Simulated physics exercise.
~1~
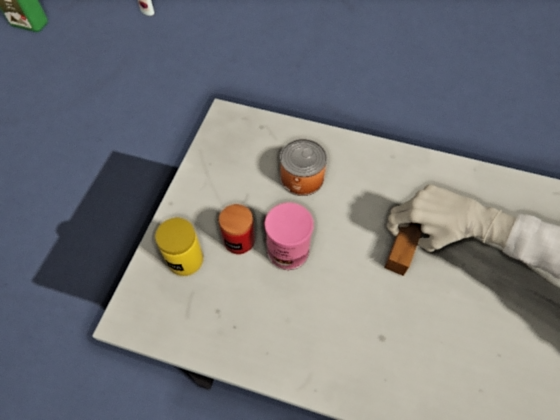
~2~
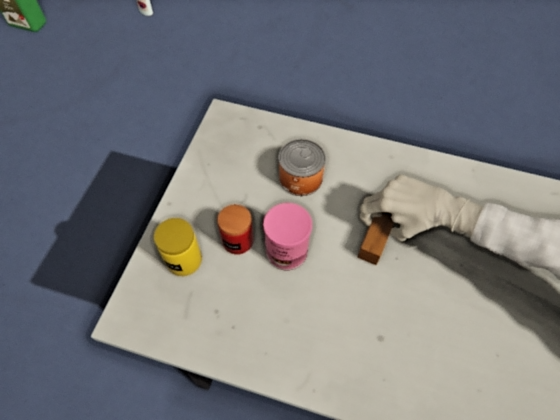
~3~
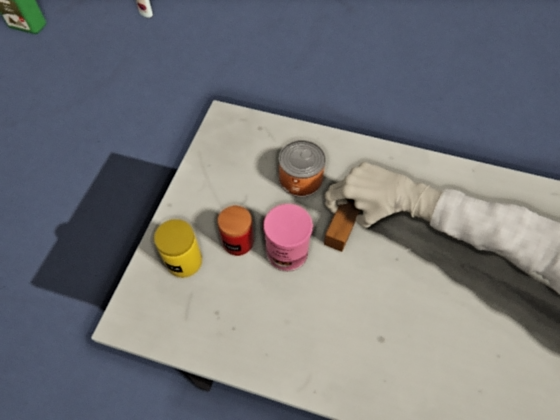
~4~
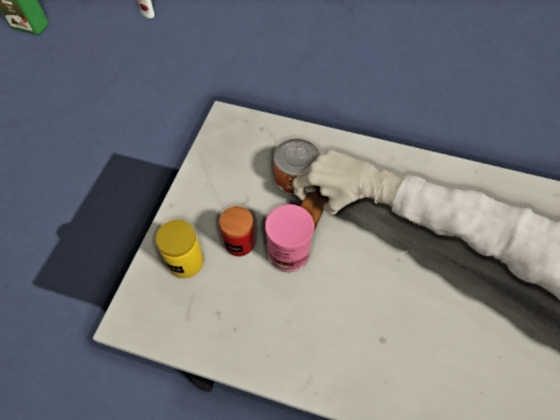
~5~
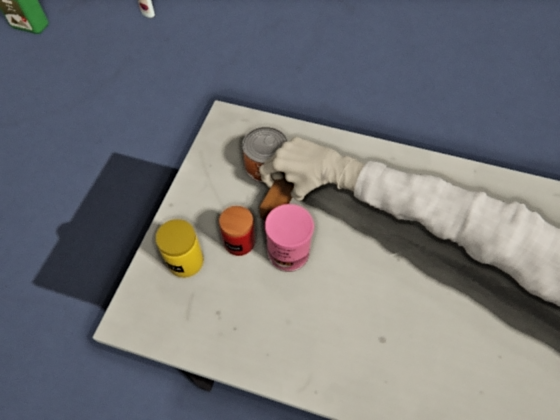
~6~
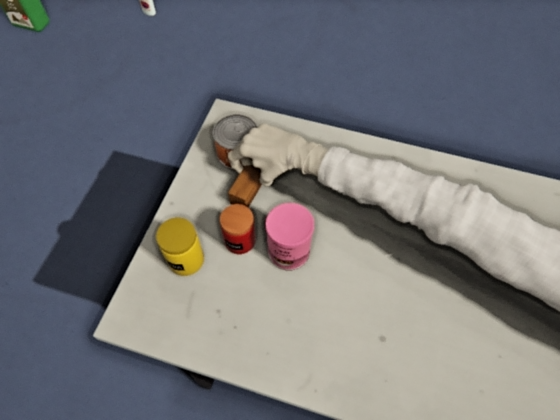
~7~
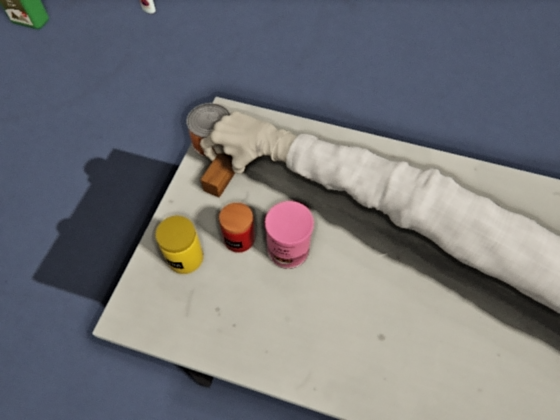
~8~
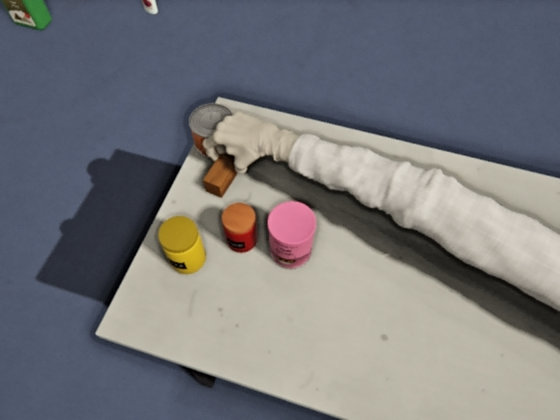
Gloved hand sliding a wooden block leftward across a pale table, pushing an orange tub to the far corner past three still containers.
